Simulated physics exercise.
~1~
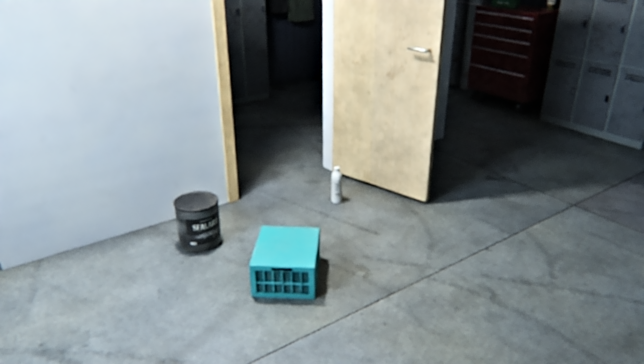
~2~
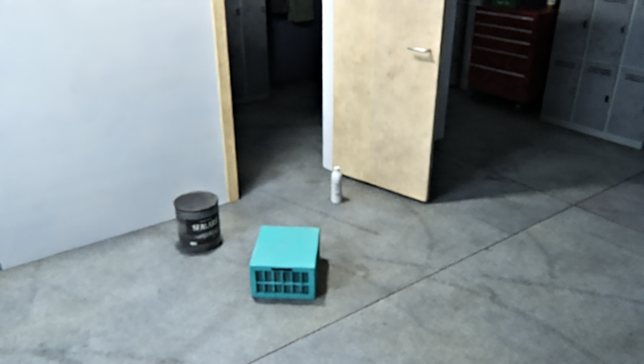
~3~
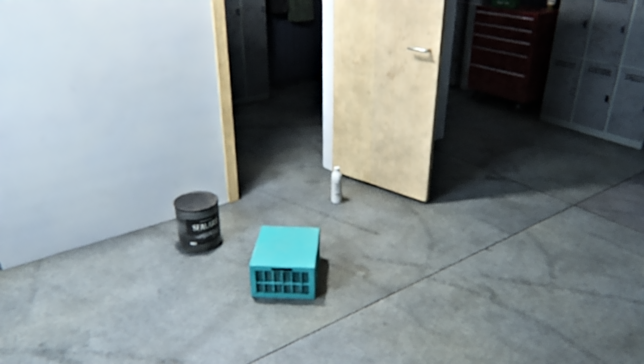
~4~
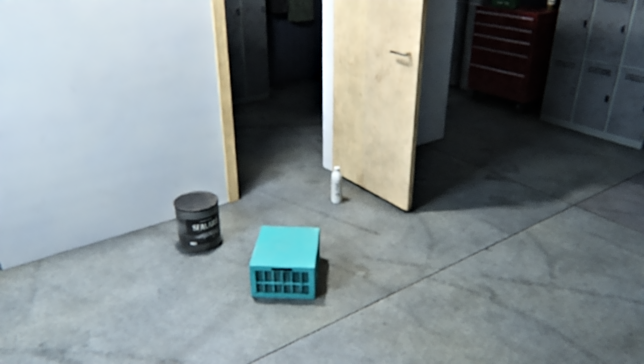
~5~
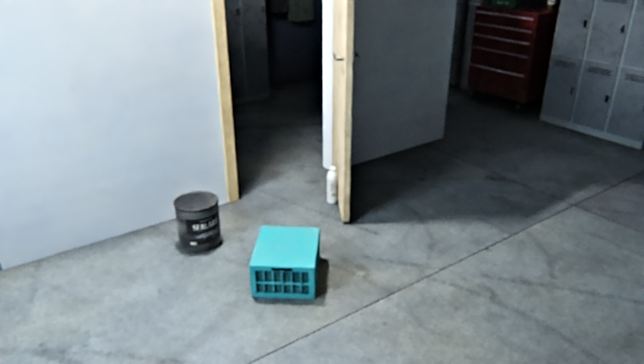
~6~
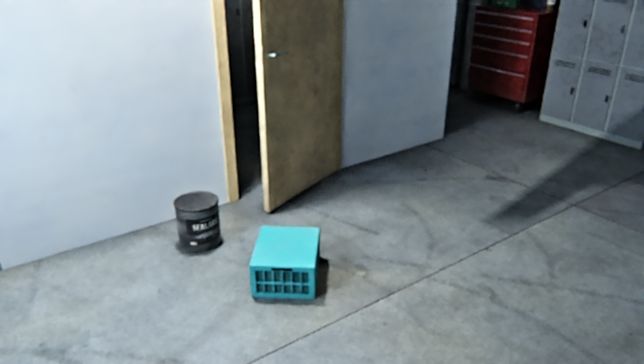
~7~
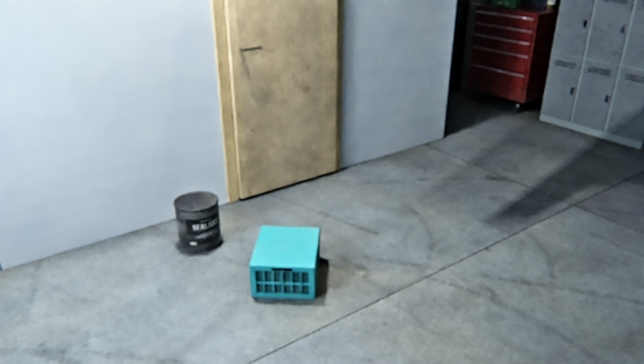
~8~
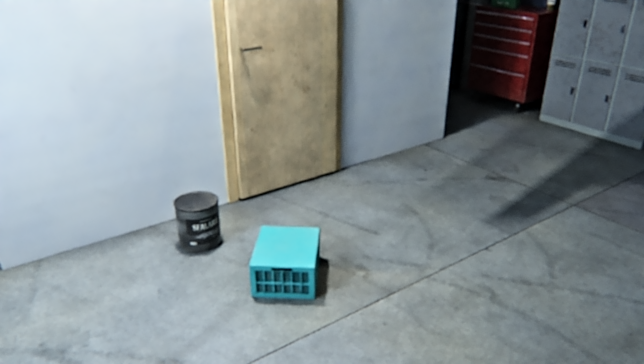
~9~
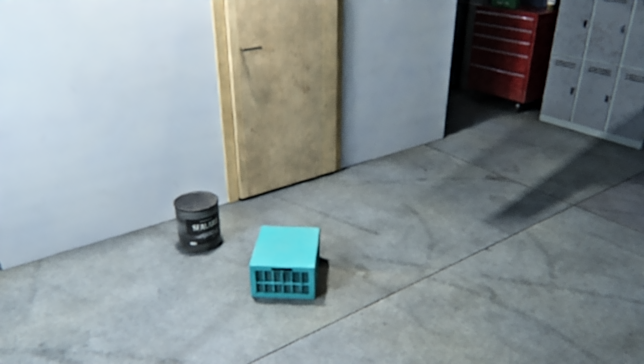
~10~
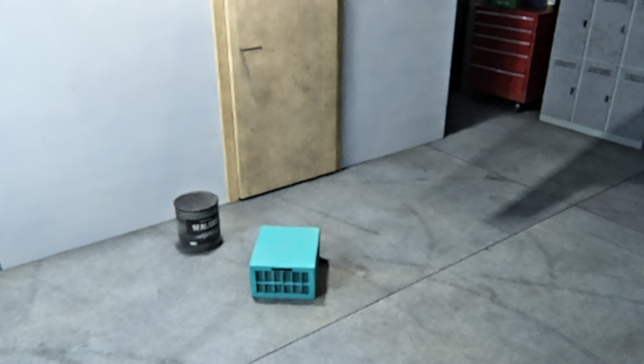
A pale wooden door stands wide open in a light grey wall, seen from a raised, still viewpoint over a concrete floor. A black pail sits to the left of the doorway, a turquoise crate rests in front, and a white bottle stands upright near the door's lower edge, with a red tool chest and grey lockers at the back right. After staying still, the door swings leftward towards its frame, reaching the bottle, which shifts slightly and then disappears from sight behind it. The door continues until it closes. It stays shut, the bottle out of view, while the pail and crate remain unmoved.
